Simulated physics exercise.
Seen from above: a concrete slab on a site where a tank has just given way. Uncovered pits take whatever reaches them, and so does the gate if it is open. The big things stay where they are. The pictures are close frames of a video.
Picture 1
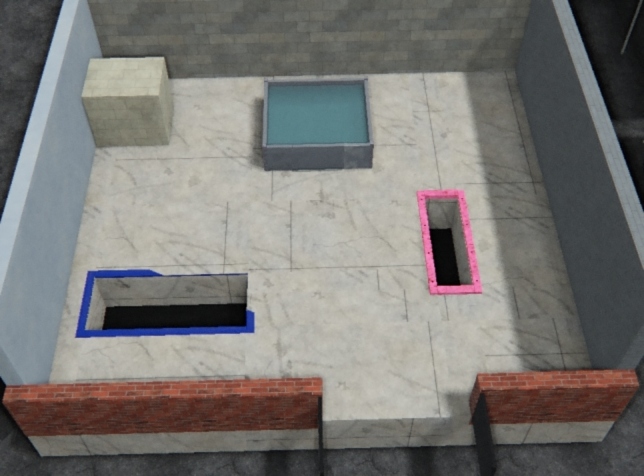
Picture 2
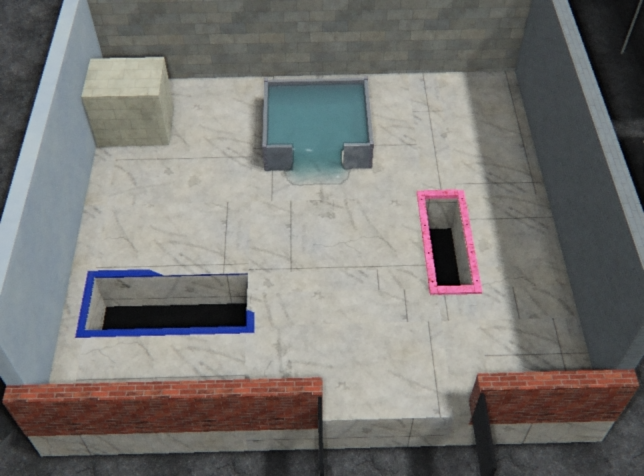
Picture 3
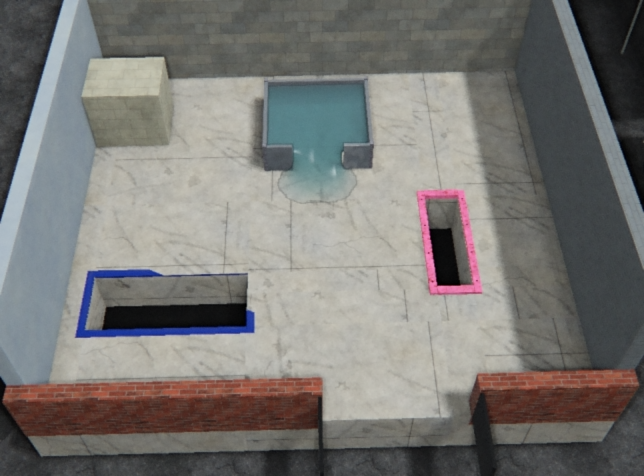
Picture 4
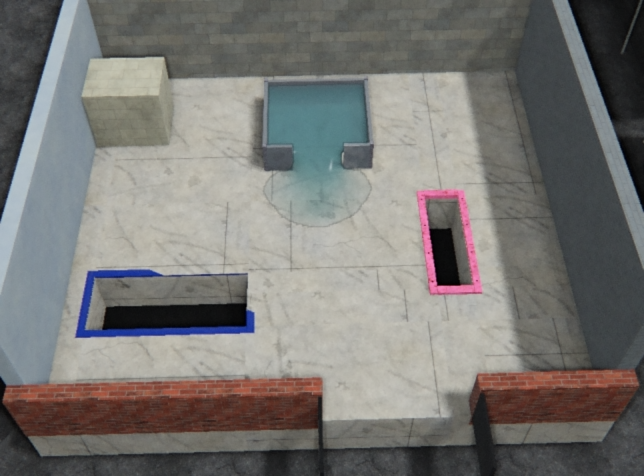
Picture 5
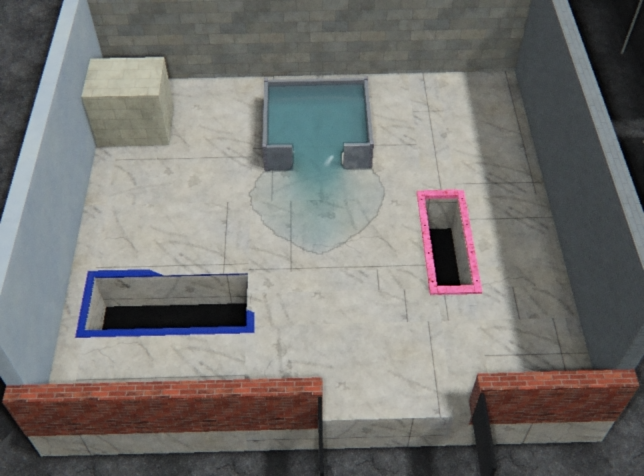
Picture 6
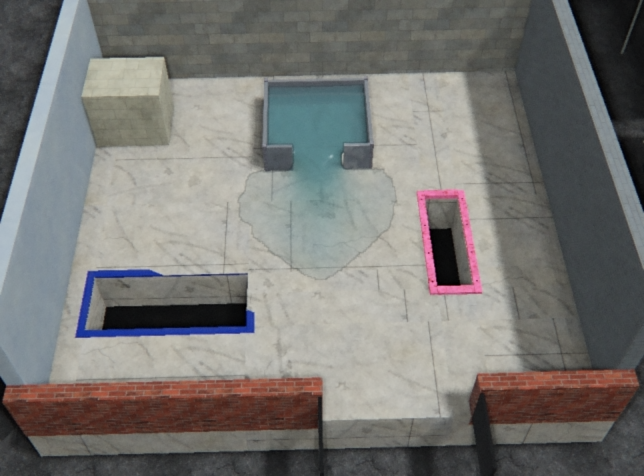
Water pouring through a gap in the front of a grey tank and spreading in a widening pool across the pale slab.
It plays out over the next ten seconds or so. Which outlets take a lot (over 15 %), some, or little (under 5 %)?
One by one: The gate takes more than 15 %; the blue pit takes more than 15 %; the pink pit takes less than 5 %.
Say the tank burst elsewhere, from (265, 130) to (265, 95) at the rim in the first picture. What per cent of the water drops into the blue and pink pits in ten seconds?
Roughly, in per cent: Blue 35, pink 0.
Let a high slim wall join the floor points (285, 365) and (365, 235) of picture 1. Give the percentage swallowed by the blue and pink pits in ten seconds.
Parts in a hundred: Blue 45, pink 6.
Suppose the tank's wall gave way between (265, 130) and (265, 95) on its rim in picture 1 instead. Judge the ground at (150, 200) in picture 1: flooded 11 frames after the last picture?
Verdict: Awash.
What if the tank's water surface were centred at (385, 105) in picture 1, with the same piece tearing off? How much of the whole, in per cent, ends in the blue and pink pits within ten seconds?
Parts in a hundred: Blue 12, pink 12.
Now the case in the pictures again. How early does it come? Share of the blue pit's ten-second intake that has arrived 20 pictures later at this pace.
I make it 40 per cent.
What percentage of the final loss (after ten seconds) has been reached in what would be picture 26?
Roughly 35 per cent.
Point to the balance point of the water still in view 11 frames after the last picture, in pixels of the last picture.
At about (322, 189).
A moment on, water covers 20 % of the floor; the gate 0 %, the blue pit 1 %, the pink pit 0 %.
Next, water covers 30 % of the floor; the gate 1 %, the blue pit 5 %, the pink pit 0 %.
Then, water covers 30 % of the floor; the gate 9 %, the blue pit 10 %, the pink pit 1 %.
Later, water covers 35 % of the floor; the gate 21 %, the blue pit 17 %, the pink pit 1 %.
In the end, water covers 30 % of the floor; the gate 31 %, the blue pit 25 %, the pink pit 1 %.
